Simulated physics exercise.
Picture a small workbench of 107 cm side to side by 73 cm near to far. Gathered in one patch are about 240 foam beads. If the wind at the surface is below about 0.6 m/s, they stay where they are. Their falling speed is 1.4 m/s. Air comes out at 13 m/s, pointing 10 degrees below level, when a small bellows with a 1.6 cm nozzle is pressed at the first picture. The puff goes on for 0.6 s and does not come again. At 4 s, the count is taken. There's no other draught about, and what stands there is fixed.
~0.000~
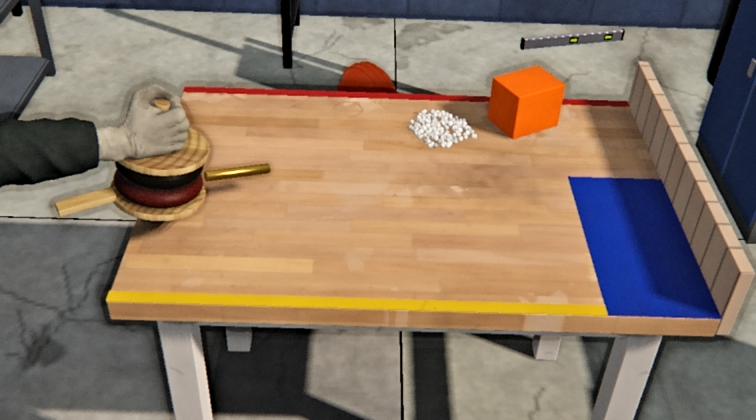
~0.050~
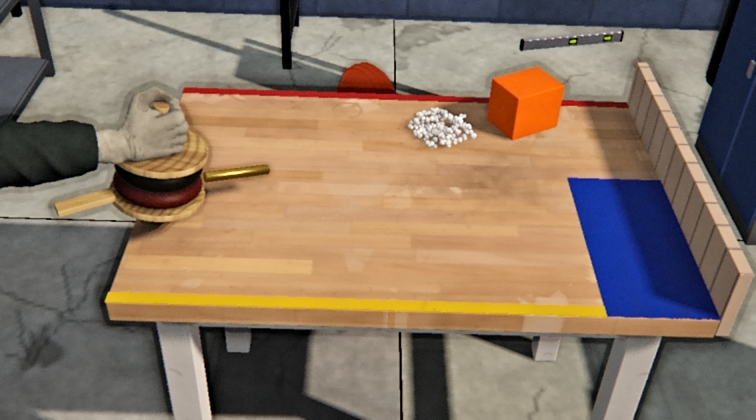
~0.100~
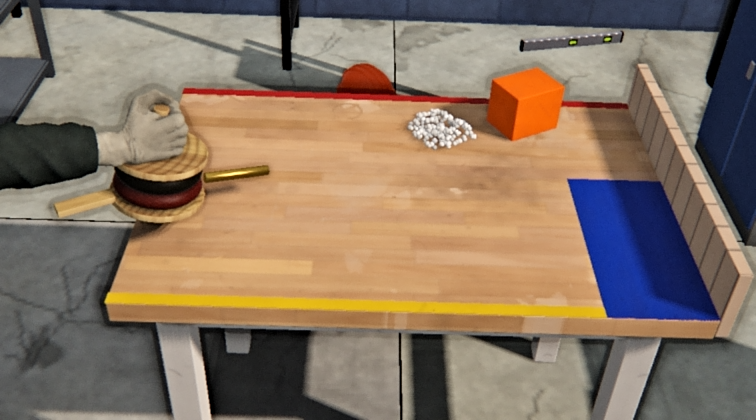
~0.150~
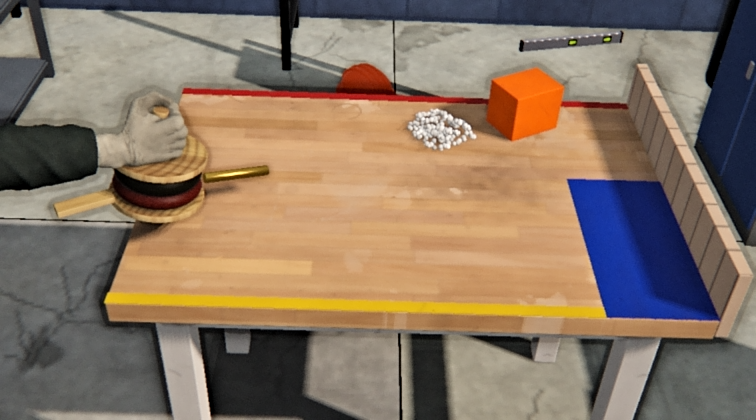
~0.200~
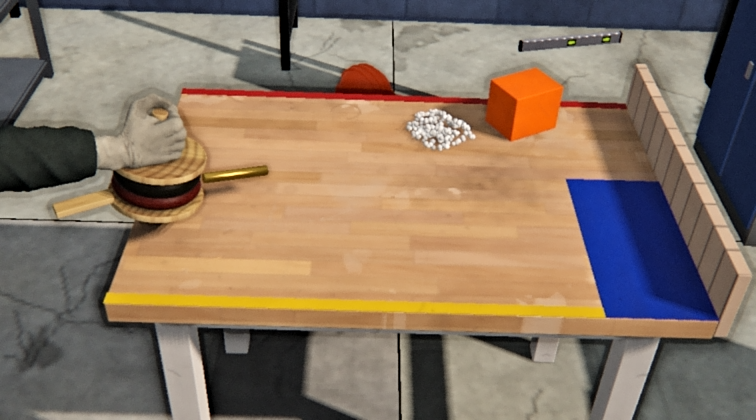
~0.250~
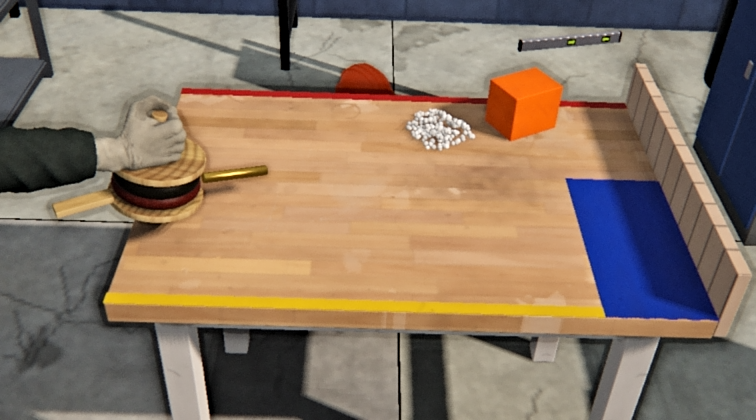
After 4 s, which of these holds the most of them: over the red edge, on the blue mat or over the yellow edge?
It is red that takes the most.
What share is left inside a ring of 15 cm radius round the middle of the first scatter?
Roughly 10 per cent.
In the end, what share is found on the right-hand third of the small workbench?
20 %.
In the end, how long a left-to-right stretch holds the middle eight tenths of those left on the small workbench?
30 cm, give or take.
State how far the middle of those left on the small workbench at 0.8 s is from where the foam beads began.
It comes to near 15 cm.
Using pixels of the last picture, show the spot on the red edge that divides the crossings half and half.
I'd say roughly (474, 98).
After 0.8 s, 24 % are still on the top, 0 % are on the blue mat, 76 % over the red edge and 0 % over the yellow edge; the middle of those left on the top is near (506, 126).
After 1.3 s, 23 % are still on the top, 0 % are on the blue mat, 77 % over the red edge and 0 % over the yellow edge; the middle of those left on the top is near (503, 126).
After 2.2 s, 22 % are still on the top, 0 % are on the blue mat, 78 % over the red edge and 0 % over the yellow edge; the middle of those left on the top is near (503, 126).
After 4.0 s, at the end, 0 % are on the blue mat, 78 % over the red edge and 0 % over the yellow edge; the middle of those left on the top is near (503, 126).
